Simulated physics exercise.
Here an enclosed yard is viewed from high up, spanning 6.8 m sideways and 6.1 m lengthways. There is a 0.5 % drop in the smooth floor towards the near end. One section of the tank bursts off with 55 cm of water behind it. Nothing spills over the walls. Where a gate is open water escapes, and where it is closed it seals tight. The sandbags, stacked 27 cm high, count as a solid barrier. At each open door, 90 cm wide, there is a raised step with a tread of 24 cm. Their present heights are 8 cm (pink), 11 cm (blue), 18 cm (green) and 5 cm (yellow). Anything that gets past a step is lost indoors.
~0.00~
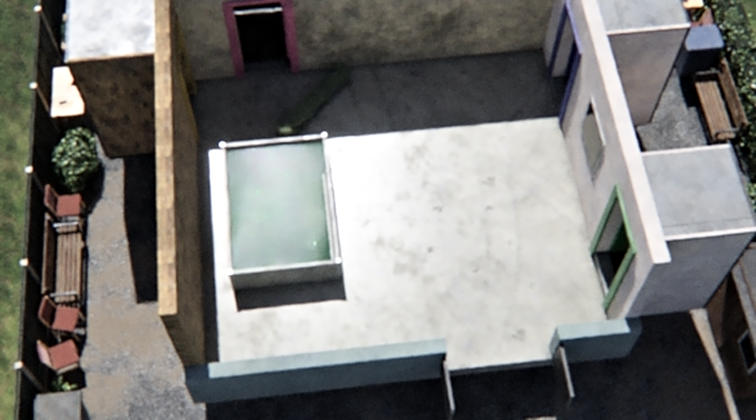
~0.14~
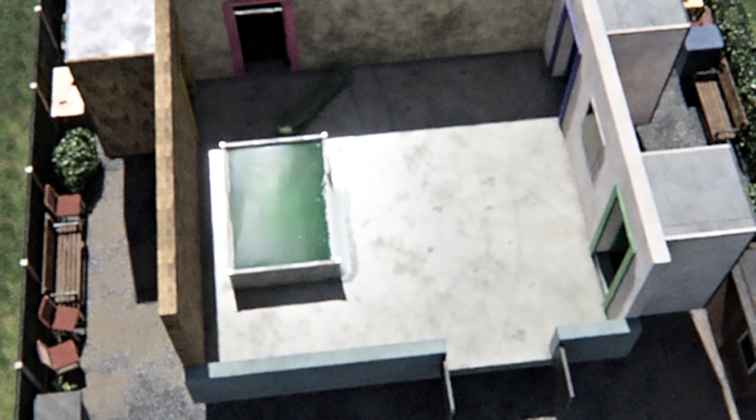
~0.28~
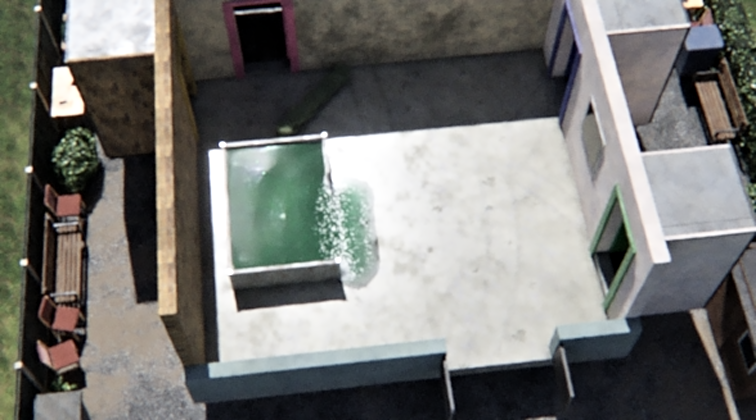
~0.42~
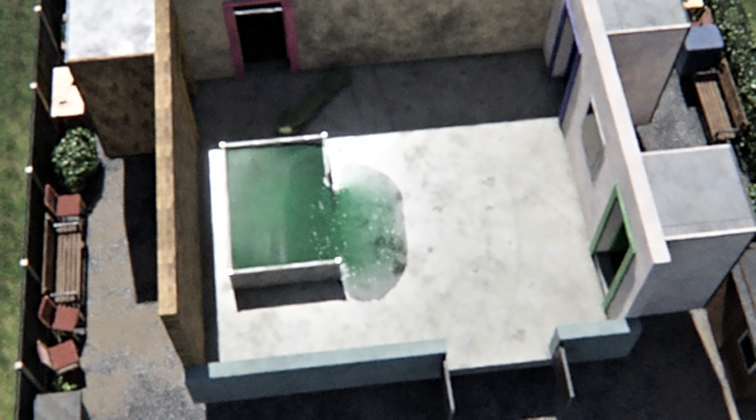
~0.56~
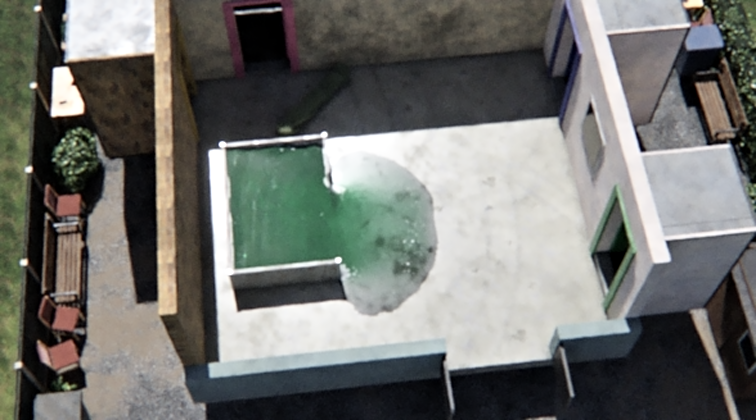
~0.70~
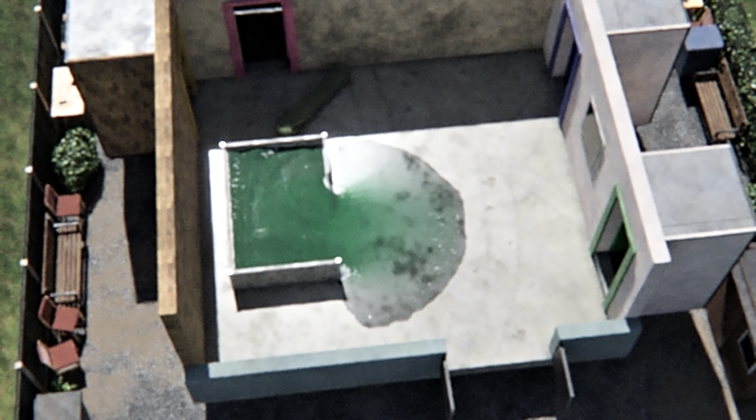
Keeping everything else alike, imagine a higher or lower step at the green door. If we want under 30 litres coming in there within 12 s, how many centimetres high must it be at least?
About 16 centimetres.
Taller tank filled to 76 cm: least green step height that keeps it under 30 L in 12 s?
Then around 23 centimetres.
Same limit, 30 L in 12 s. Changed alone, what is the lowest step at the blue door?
The blue door needs around 6.5 cm.
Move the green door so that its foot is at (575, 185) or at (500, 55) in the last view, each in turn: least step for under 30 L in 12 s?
Roughly 15 cm, then roughly 8.0 cm.
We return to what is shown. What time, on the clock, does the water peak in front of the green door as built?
I'd guess close to 2.2 seconds.
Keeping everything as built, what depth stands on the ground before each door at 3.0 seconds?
Pink door 0 cm, blue door 13 cm, green door 21 cm, yellow door 0 cm.
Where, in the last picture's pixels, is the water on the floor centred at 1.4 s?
The water is centred near (340, 223).
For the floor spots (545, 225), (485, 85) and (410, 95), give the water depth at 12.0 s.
Depth: About 6, 4, 5 cm.
After 1.4 s water covers 35 % of the floor, deepest (28 cm) near (347, 249); it has not reached the green door.
After 3.0 s water covers 55 % of the floor, deepest (30 cm) near (574, 342); 21 cm at the green door, 6 litres in over its 18 cm step.
After 12.0 s water covers 90 % of the floor, deepest (8 cm) near (306, 148); 6 cm at the green door, 15 litres in over its 18 cm step.
At the green door as built, the water arrived by 1.8 s and peaked near 22 cm at 2.2 s.
With a step of 13 cm, 57 litres would have come in within the 12 s; with 17.5 cm, 18 litres. So under 30 litres takes about 16 cm.
